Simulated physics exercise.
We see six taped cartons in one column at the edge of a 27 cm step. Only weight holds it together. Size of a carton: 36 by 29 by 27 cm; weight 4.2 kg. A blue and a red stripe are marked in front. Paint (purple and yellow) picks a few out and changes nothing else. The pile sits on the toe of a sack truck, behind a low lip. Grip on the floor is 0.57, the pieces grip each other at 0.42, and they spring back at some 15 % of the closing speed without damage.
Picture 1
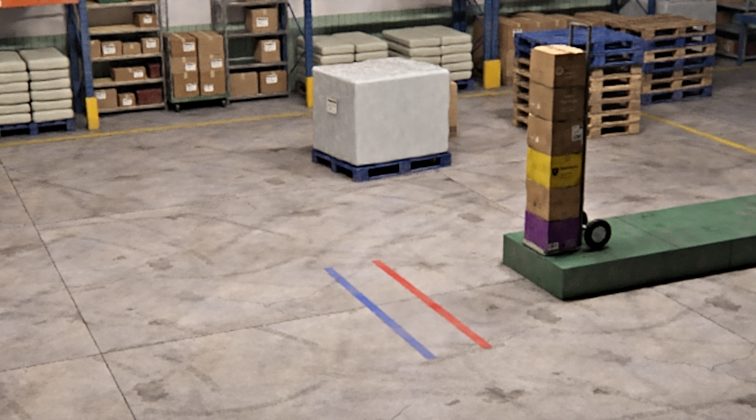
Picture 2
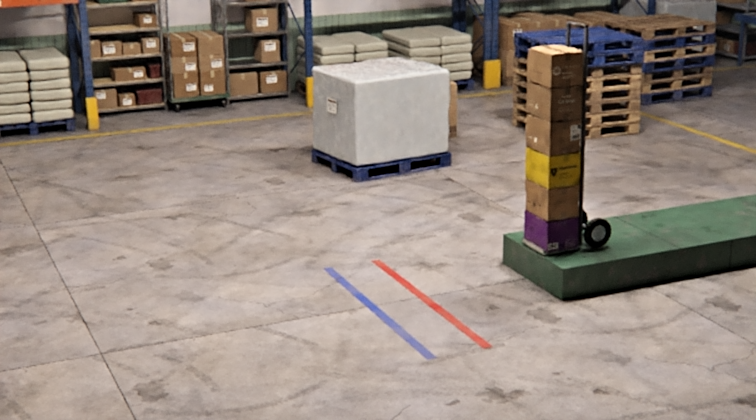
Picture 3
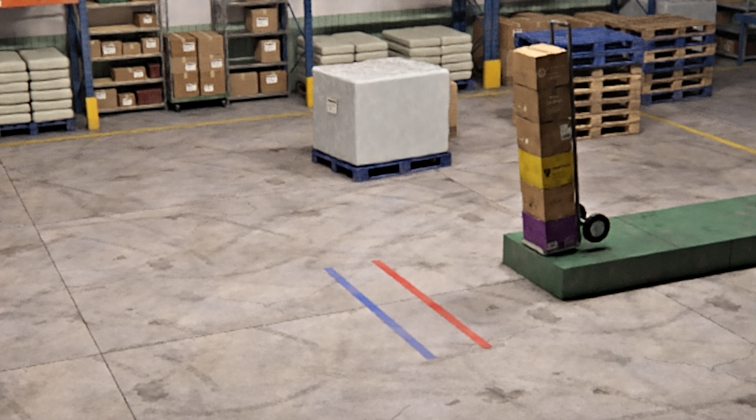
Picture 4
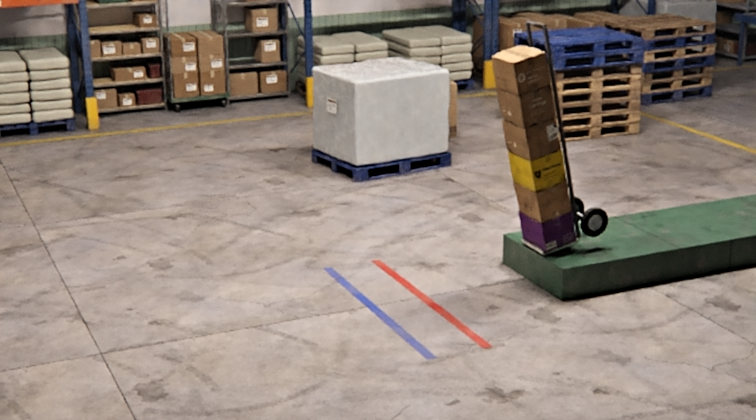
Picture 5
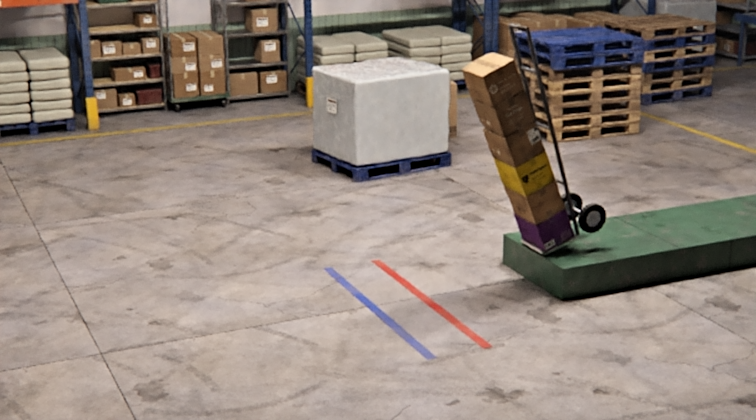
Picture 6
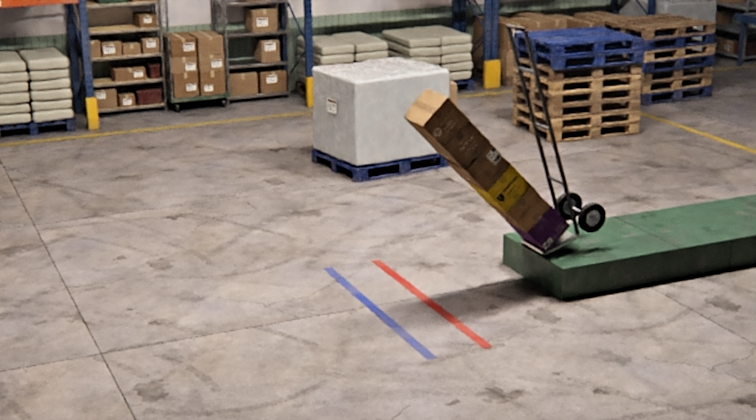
A column of six boxes on a hand truck leans steeply left off a green platform's edge.
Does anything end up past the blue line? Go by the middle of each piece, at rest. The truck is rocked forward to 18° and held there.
Yes, the spill crosses the blue line.
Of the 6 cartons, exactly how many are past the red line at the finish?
It comes to 3.
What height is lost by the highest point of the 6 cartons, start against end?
Some 135 cm lower.
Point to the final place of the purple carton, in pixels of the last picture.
Near (513, 244).
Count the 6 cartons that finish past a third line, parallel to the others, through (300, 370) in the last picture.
It comes to 0.
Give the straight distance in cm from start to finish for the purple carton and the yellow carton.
About: Purple 40, yellow 120.
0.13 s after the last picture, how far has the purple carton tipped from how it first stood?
Roughly 60°.
Then, 0.13 s after the last picture, none of the 6 cartons past the blue line, 6 disturbed; purple carton leaning 58°; yellow carton leaning 58°, 22 cm lower.
Then, 0.31 s after the last picture, 1 of the 6 cartons past the blue line; purple carton on its side; yellow carton on its side.
At rest, 2 of the 6 cartons past the blue line; purple carton upside down; yellow carton on its side. The farthest middle lies 37 cm beyond that line. As the last picture would show them, middles, purple carton near (513, 244), yellow carton near (447, 279).
